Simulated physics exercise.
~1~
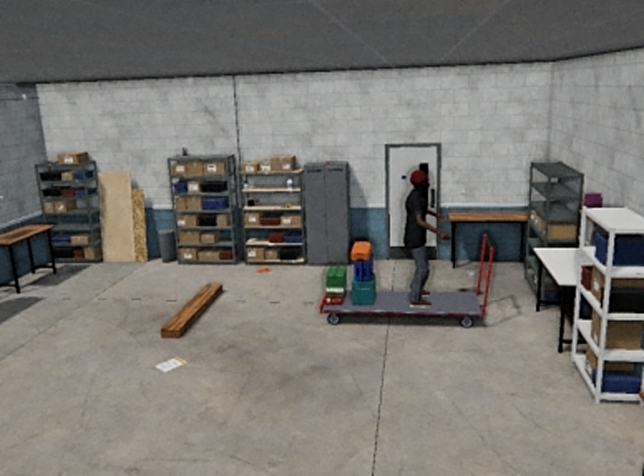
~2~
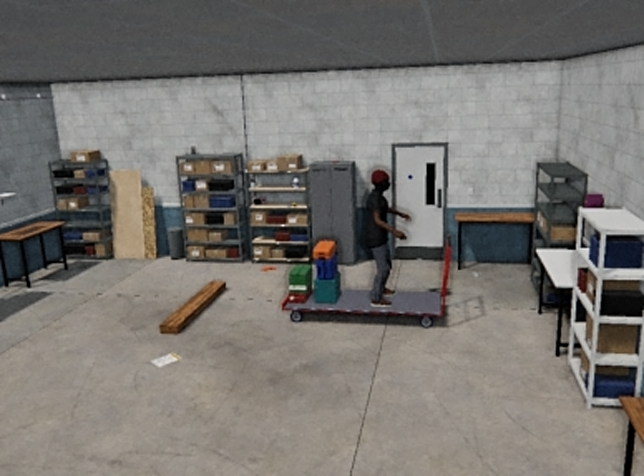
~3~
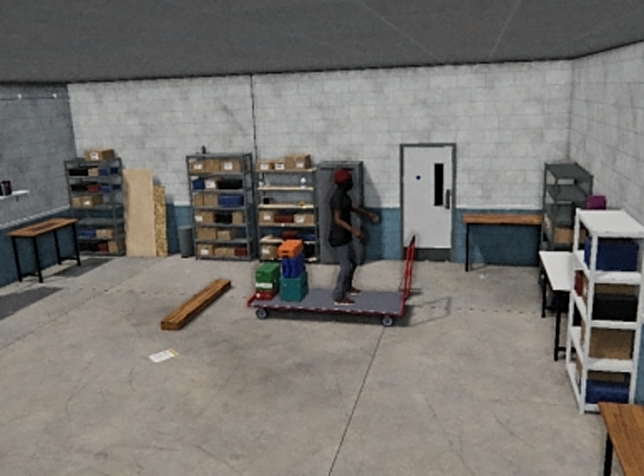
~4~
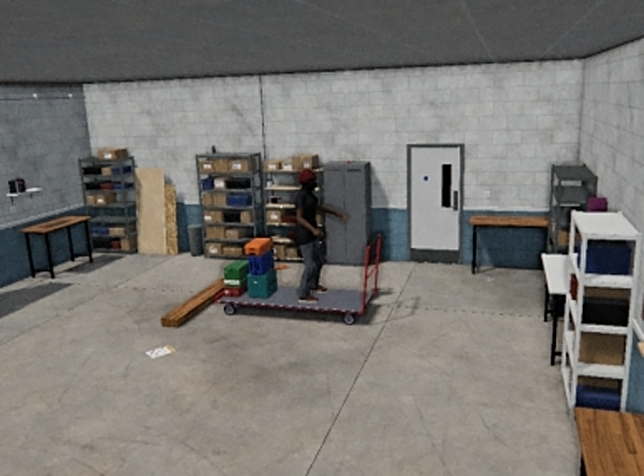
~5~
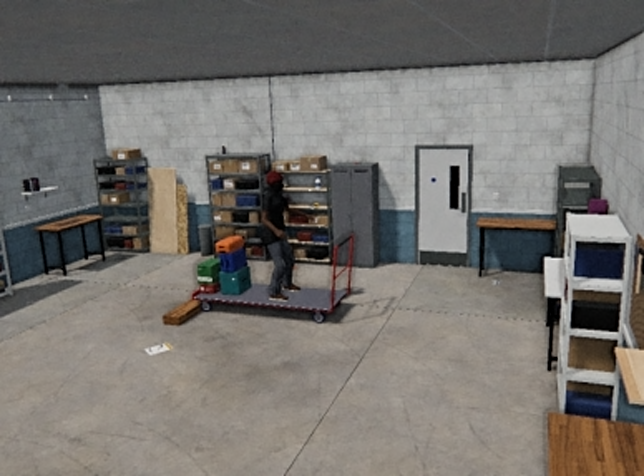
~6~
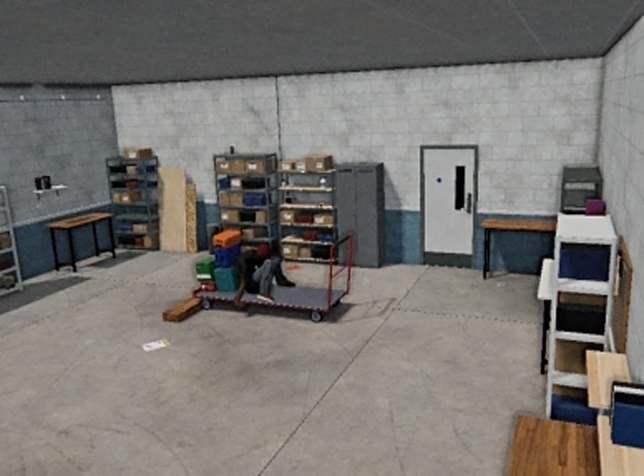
A person in a red cap rode left across a workshop on a flat cart stacked with colourful boxes, standing hands-free, until it stopped against a wooden beam on the floor and they crumpled onto the deck beside the boxes, which stayed aboard.
